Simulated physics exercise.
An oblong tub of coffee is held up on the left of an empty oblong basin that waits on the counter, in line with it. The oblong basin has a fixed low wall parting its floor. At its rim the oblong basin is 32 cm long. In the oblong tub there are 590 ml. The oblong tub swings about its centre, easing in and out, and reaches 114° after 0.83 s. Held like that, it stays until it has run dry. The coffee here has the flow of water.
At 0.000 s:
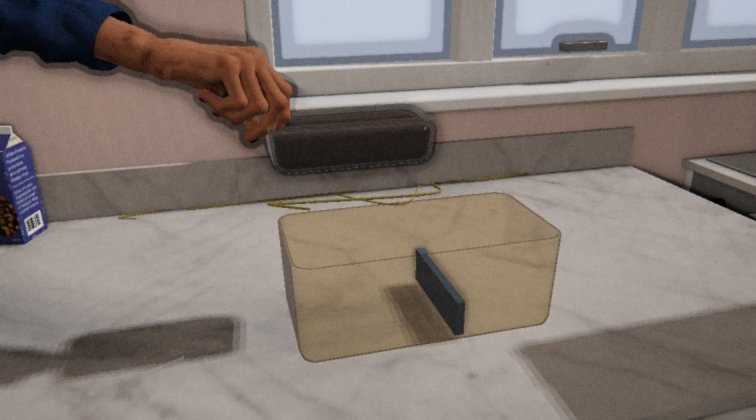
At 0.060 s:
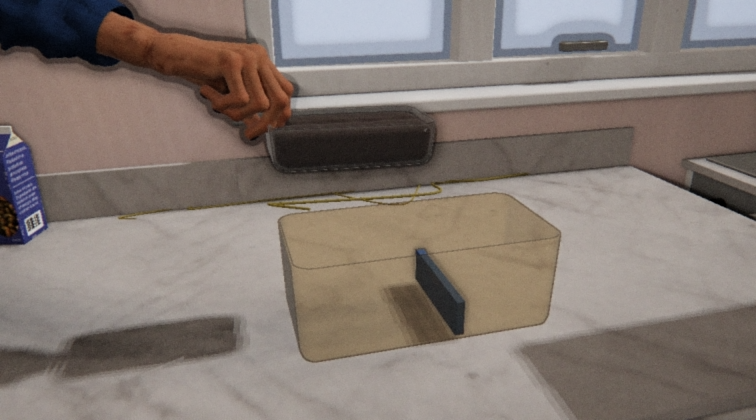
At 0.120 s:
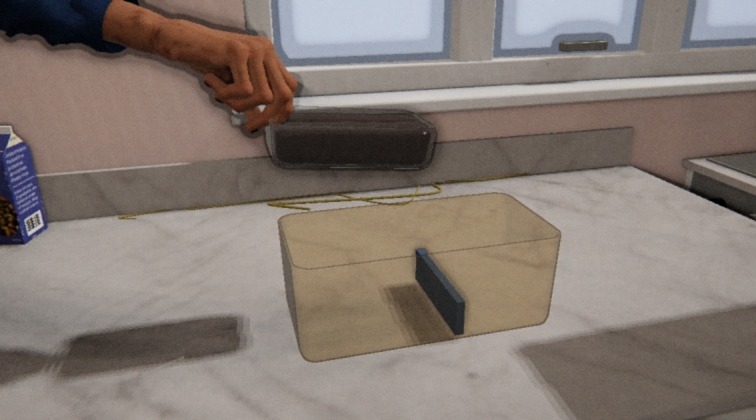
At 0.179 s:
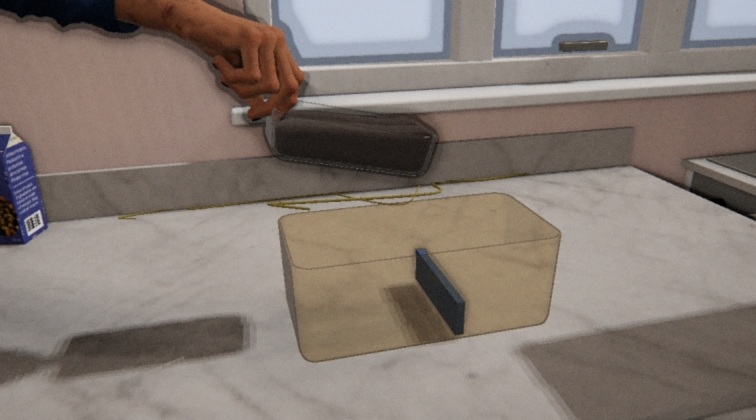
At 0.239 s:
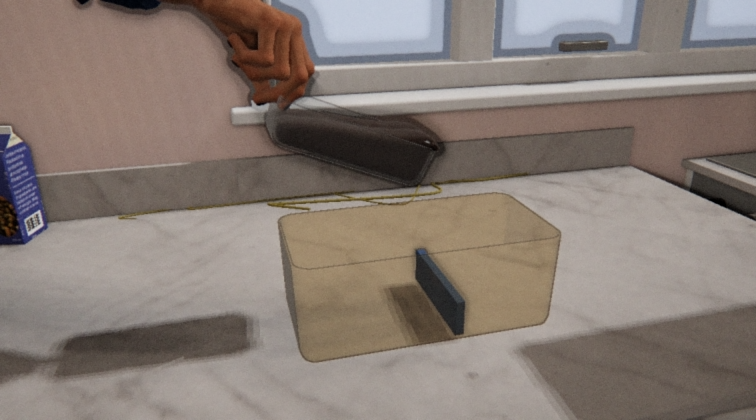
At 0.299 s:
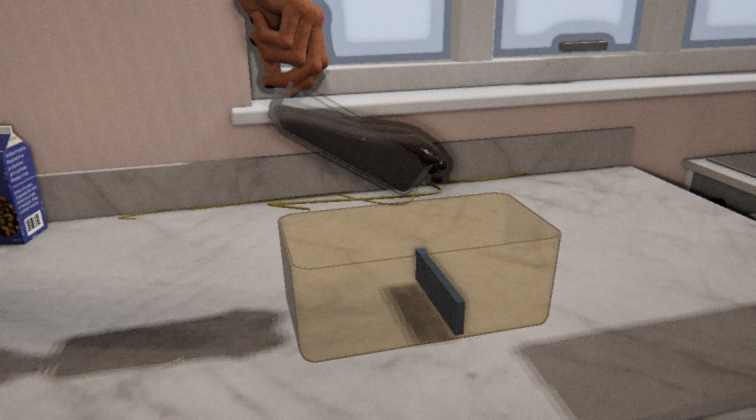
A hand tilting an oblong tub down to the right above an empty amber basin, dark liquid slipping over its lower edge.
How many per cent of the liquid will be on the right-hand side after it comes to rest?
Some 75 per cent will be on the right-hand side.
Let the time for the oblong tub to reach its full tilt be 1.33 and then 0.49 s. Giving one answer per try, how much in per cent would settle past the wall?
80 then 45 %.
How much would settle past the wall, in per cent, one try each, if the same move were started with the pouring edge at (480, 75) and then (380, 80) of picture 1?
About 70 %, then about 40 %.
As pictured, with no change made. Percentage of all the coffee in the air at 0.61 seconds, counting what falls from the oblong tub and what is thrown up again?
About 8 per cent.
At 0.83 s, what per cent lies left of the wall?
The left part holds some 22 per cent.
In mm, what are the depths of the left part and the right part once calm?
The left ends up at roughly 4 mm, with the right at roughly 24 mm.
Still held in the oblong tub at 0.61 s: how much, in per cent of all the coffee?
Fraction remaining: Approx. 1 per cent.
After 0.61 s the tilt is 95° and 1 per cent is still to pour, 11 is left of the wall and 79 right of it.
After 0.83 s the tilt is 114° and 0 per cent is still to pour, 23 is left of the wall and 76 right of it.
After 1.07 s the tilt is 114° and 0 per cent is still to pour, 24 is left of the wall and 75 right of it.
After 1.33 s the tilt is 114° and 0 per cent is still to pour, 24 is left of the wall and 75 right of it.
In the end 24 per cent lies left of the wall, 75 right of it and 1 outside.
